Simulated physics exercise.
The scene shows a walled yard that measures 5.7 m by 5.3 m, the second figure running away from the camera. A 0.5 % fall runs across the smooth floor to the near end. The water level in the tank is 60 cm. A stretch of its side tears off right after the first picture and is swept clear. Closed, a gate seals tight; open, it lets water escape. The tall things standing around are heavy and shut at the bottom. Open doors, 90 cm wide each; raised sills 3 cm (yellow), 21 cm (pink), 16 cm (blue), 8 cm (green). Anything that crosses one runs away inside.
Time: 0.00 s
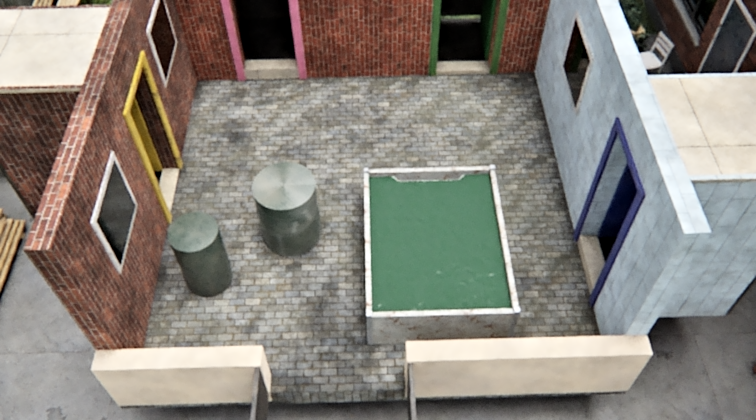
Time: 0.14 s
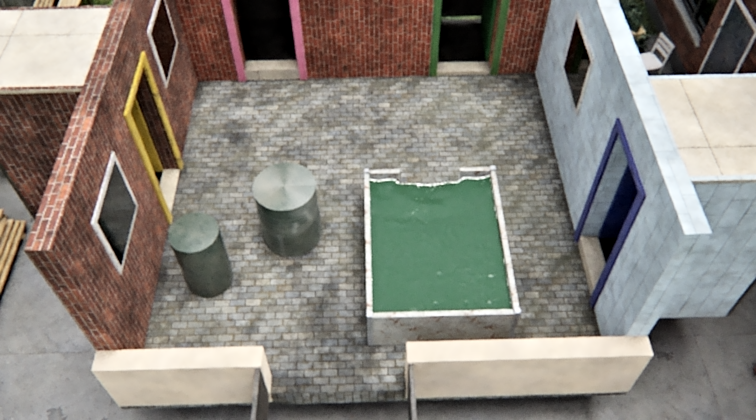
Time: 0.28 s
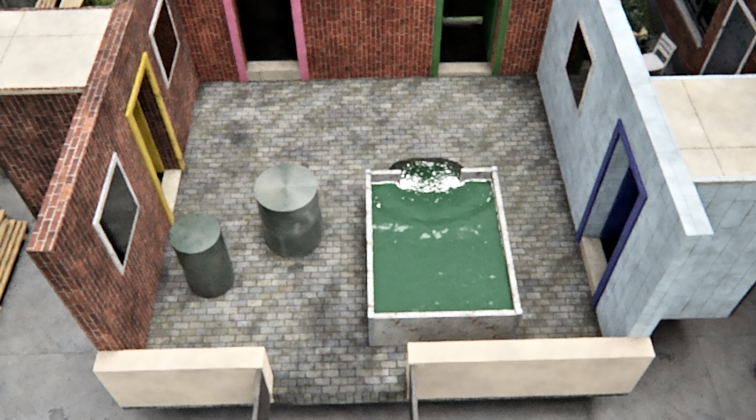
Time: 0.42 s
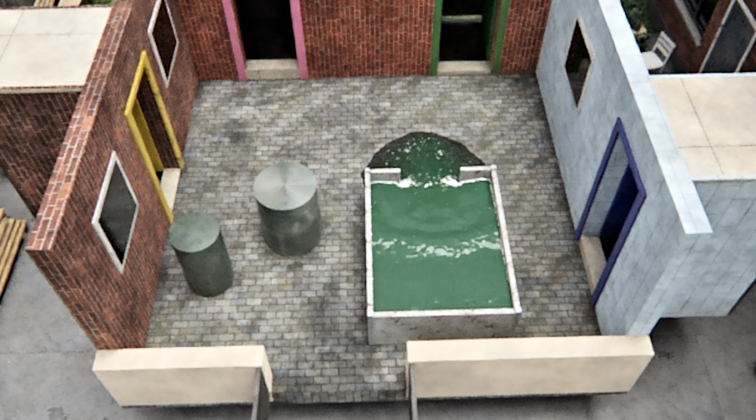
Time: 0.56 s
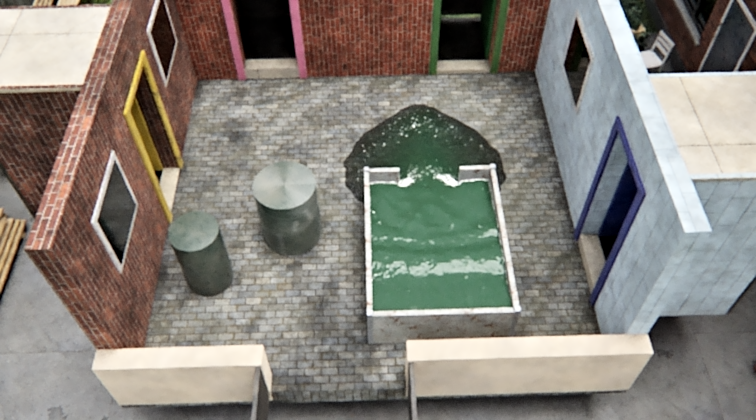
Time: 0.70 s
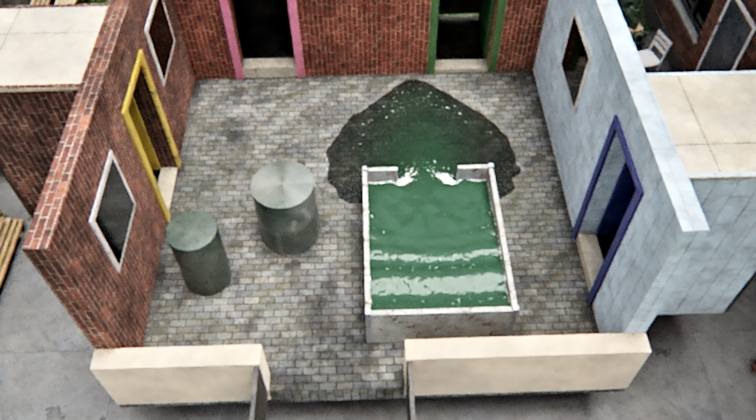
In this clip, a rectangular tank of green water stands in a brick-paved yard beside two cylinders; its far side gives way, and water pours through the gap, spreading in a widening dark sheet across the paving as waves ripple inside.
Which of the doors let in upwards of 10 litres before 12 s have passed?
At the yellow door the inflow will break the limit. At the pink door the inflow will remain within the limit. At the blue door the inflow will remain within the limit. At the green door the inflow will break the limit.
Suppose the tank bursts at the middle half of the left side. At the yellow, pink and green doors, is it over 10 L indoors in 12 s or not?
Door yellow goes beyond, door pink stays within, door green stays within.
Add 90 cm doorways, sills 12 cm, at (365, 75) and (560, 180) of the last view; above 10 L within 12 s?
Taking them in order, the first gets enough and the second too little.
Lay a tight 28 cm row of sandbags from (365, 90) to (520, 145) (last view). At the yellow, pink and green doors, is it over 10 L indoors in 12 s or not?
Then the yellow door is over the mark, the pink door short of it, the green door short of it.
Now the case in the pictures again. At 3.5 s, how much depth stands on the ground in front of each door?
In cm: Yellow 2, pink 9, blue 0, green 17.
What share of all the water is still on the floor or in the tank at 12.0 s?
82 %.
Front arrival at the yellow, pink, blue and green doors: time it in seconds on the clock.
Yellow: 3.4 s; pink: 1.6 s; blue: 4.5 s; green: 1.0 s.
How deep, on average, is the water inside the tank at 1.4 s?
I'd put the average depth near 44 cm.
After 1.4 s water covers 35 % of the floor and is deepest (33 cm) near (423, 193); yellow door not reached, pink door not reached, blue door not reached, green door 7 cm at the sill, 11 L in.
After 2.2 s water covers 40 % of the floor and is deepest (27 cm) near (423, 193); yellow door not reached, pink door 12 cm at the sill, 0 L in, blue door not reached, green door 20 cm at the sill, 58 L in.
After 3.5 s water covers 45 % of the floor and is deepest (21 cm) near (423, 193); yellow door 2 cm at the sill, 0 L in, pink door 9 cm at the sill, 0 L in, blue door not reached, green door 17 cm at the sill, 132 L in.
After 7.0 s water covers 90 % of the floor and is deepest (12 cm) near (191, 104); yellow door 6 cm at the sill, 9 L in, pink door 7 cm at the sill, 0 L in, blue door 3 cm at the sill, 0 L in, green door 11 cm at the sill, 191 L in.
After 12.0 s water covers 95 % of the floor and is deepest (10 cm) near (572, 363); yellow door 6 cm at the sill, 30 L in, pink door 6 cm at the sill, 0 L in, blue door 9 cm at the sill, 0 L in, green door 6 cm at the sill, 198 L in.
